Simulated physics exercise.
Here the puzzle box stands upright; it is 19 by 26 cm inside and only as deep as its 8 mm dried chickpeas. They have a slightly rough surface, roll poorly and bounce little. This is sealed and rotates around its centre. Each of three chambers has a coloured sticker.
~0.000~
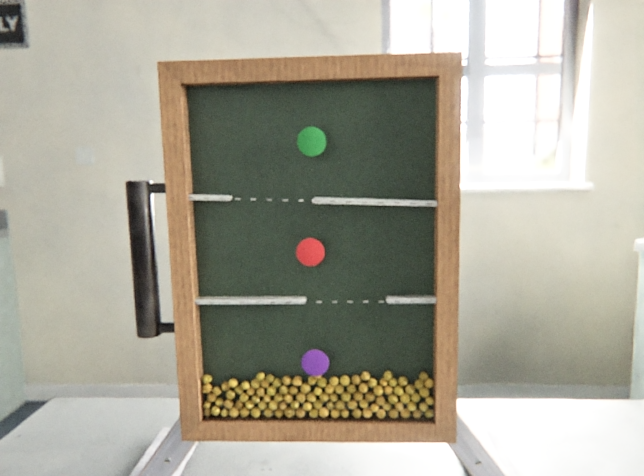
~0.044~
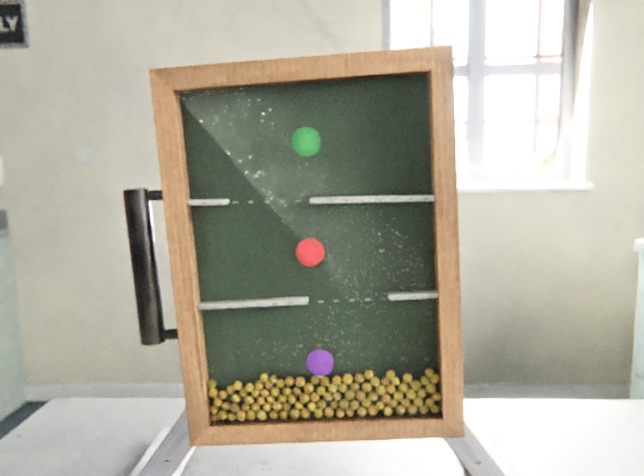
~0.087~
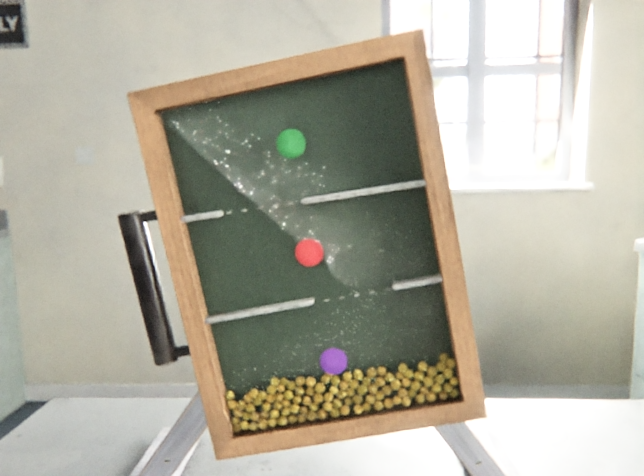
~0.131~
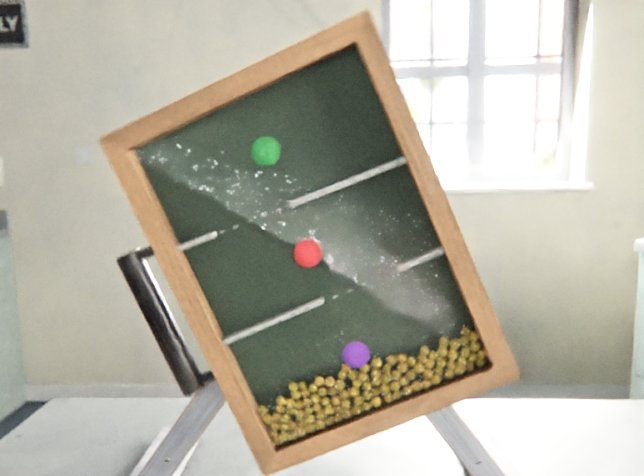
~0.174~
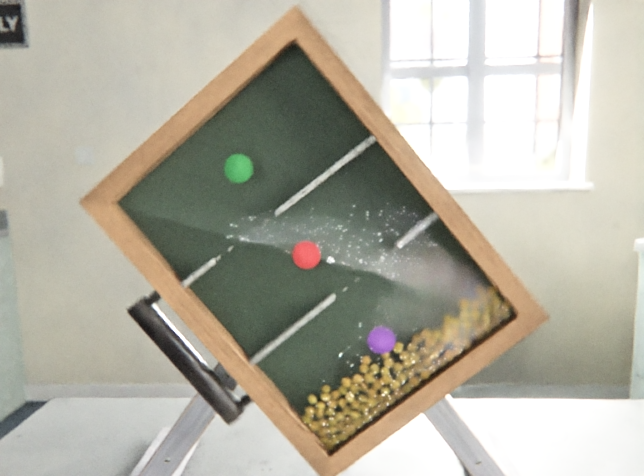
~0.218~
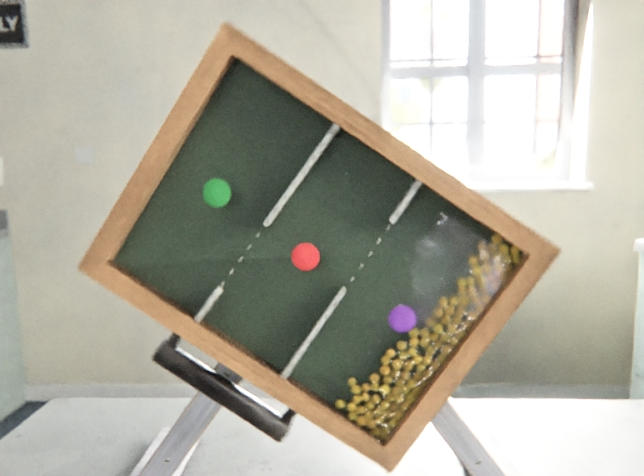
A wooden-framed box with a dark green back stands upright on a pale tabletop in a bright room with a window, seen from the front by a still camera. Green, red and purple stickers run from top to bottom between gapped white walls, above a layer of yellowish chickpeas. The box turns anticlockwise, slightly then steeply, as the chickpeas shift and bank towards the right.
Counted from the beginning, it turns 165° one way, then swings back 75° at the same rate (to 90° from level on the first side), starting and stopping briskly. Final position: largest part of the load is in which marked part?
Marked purple.
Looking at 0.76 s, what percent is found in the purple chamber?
The share there is some 70 per cent.
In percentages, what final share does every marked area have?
The red chamber ends with 25 percent, the purple chamber with 70 percent and the green chamber with 5 percent.
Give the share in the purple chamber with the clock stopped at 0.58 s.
The share there is close to 85 per cent.
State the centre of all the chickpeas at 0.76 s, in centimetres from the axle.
Some 5 cm right and 1 cm below.
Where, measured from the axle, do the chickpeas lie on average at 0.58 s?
4 cm right, 5 cm above.
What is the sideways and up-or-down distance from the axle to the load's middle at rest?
Some 4 cm right and 7 cm below.
By 0.58 s, it stands 165° anticlockwise; the chickpeas' middle is 4 cm right of and 5 cm above the centre; red 15 %, purple 85 %.
By 0.76 s, it stands 126° anticlockwise; the chickpeas' middle is 5 cm right of and 1 cm below the centre; red 30 %, purple 70 %, green 5 %.
By 0.93 s, it stands 90° anticlockwise; the chickpeas' middle is 4 cm right of and 7 cm below the centre; red 25 %, purple 70 %, green 5 %.
At rest by 1.4 s, it stands 90° anticlockwise; red 25 %, purple 70 %, green 5 %.
